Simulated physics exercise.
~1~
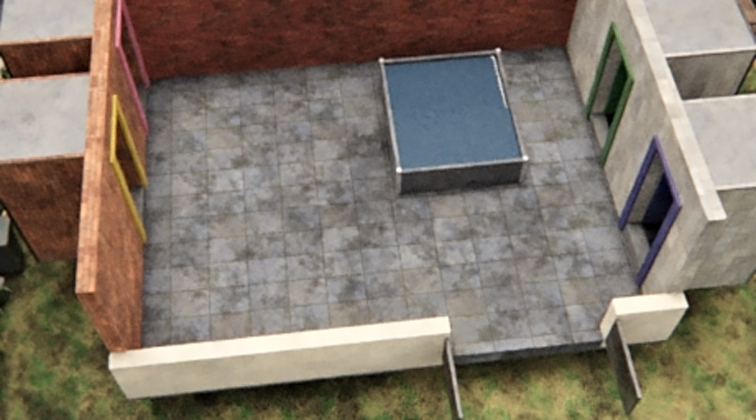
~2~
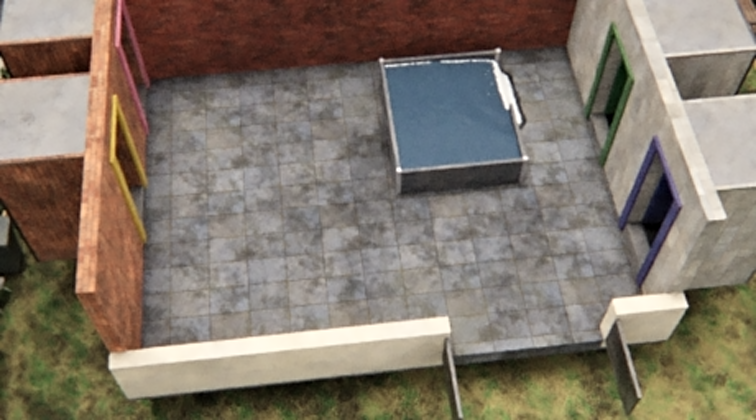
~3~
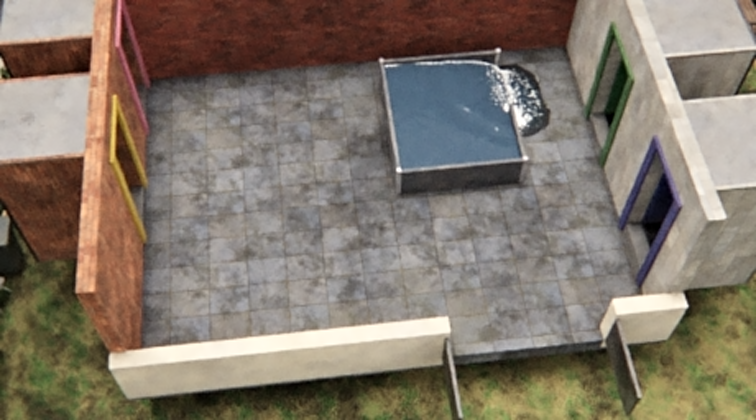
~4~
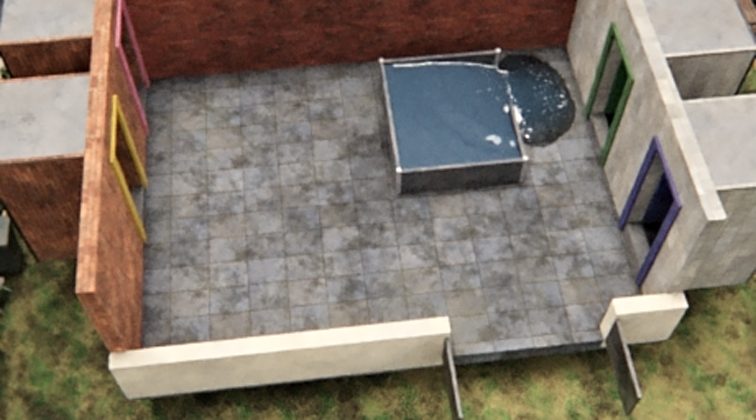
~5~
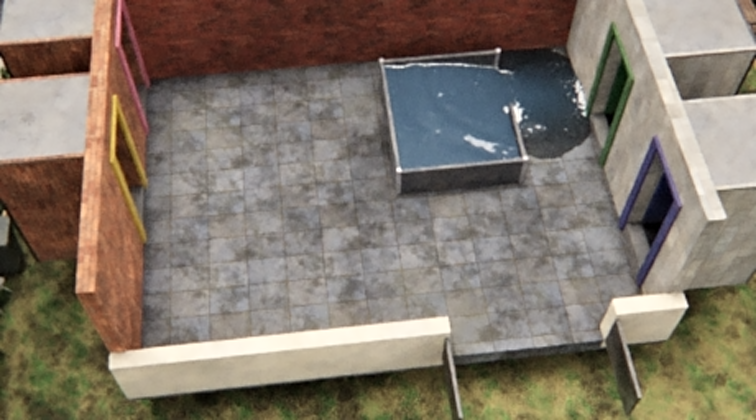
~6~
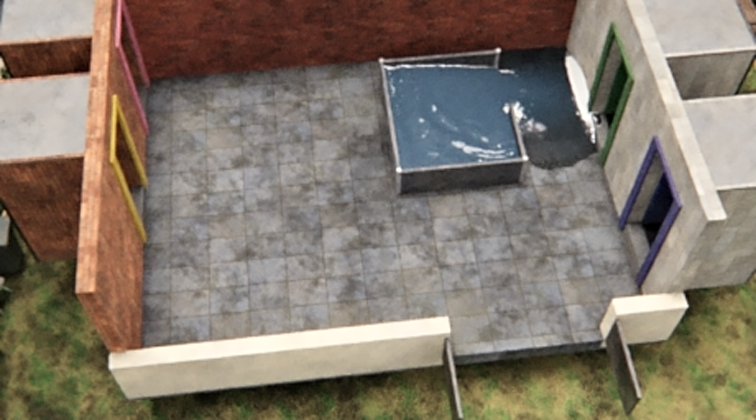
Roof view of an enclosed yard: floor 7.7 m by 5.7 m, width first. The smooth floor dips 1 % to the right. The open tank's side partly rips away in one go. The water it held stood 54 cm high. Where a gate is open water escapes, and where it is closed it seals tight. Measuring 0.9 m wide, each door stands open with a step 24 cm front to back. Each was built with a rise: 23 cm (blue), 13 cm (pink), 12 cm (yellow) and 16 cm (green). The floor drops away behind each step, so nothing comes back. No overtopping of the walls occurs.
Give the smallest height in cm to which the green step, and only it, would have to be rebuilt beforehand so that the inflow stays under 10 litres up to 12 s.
Roughly 21 cm.
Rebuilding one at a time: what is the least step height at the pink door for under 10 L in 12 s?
Roughly 8.5 cm at the pink door.
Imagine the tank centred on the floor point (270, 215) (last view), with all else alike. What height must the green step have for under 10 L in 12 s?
Then about 17 centimetres at the least.
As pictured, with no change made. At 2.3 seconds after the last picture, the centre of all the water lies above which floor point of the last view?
(491, 126) or so.
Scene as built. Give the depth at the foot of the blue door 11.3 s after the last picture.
About 6.5 centimetres deep.
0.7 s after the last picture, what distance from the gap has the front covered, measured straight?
Front distance: Approx. 2.8 m.
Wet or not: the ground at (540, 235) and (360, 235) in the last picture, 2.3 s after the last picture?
Note: Point one reached; point two not yet reached.
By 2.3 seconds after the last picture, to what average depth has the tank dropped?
It averages close to 27 centimetres.
Then, 0.7 s after the last picture water covers 10 % of the floor, deepest (49 cm) near (561, 50); 19 cm at the green door, 3 litres in over its 16 cm step.
Then, 2.3 s after the last picture water covers 30 % of the floor, deepest (34 cm) near (561, 50); 20 cm at the green door, 24 litres in over its 16 cm step.
Then, 11.3 s after the last picture water covers 95 % of the floor, deepest (10 cm) near (565, 65); 7 cm at the green door, 37 litres in over its 16 cm step.
At the green door as built, the water peaked near 21 cm, 1.7 s after the last picture.
With a step of 19.5 cm, 16 litres would have come in within the 12 s; with 26.5 cm, 1 litre. So under 10 litres takes about 21 cm.
